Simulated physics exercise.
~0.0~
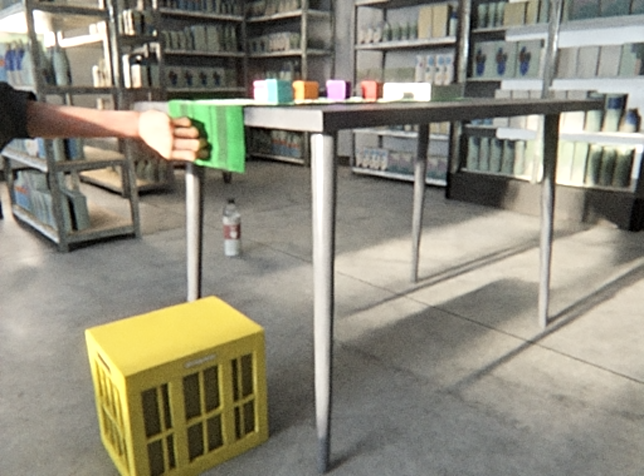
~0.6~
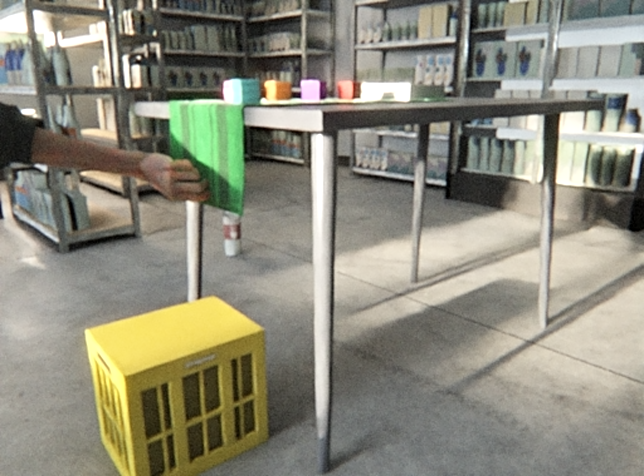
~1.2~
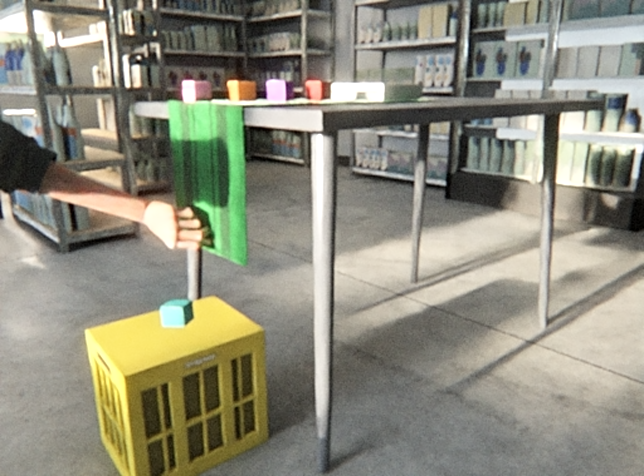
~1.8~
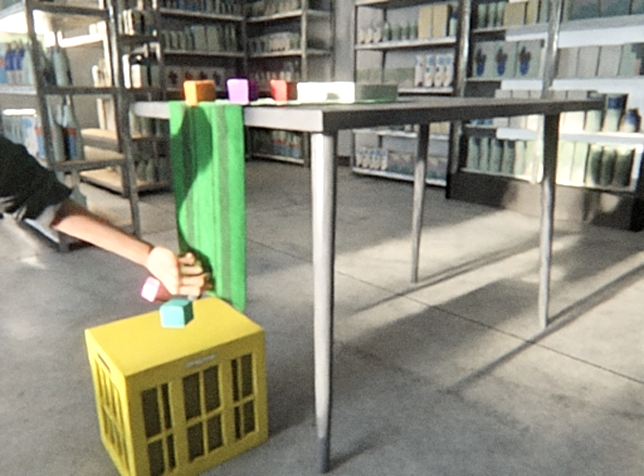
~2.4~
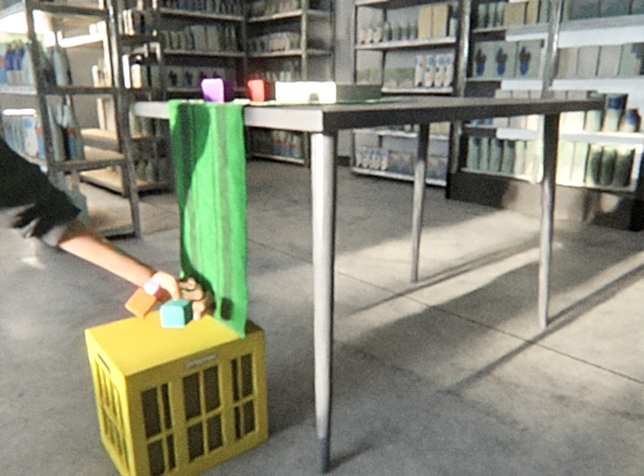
In a room lined with metal shelves, a hand grips the end of a green cloth hanging over a grey table, with small coloured blocks and a pale flat item in a row on top. The hand draws the cloth downward, and the row slides left toward the edge. The turquoise block drops first, landing on the yellow crate below. The pink block follows, then the orange one, both ending up around it near the hand. Finally the cloth's hem reaches the crate, three blocks are off the table, and the purple and red blocks and the pale item remain on top.
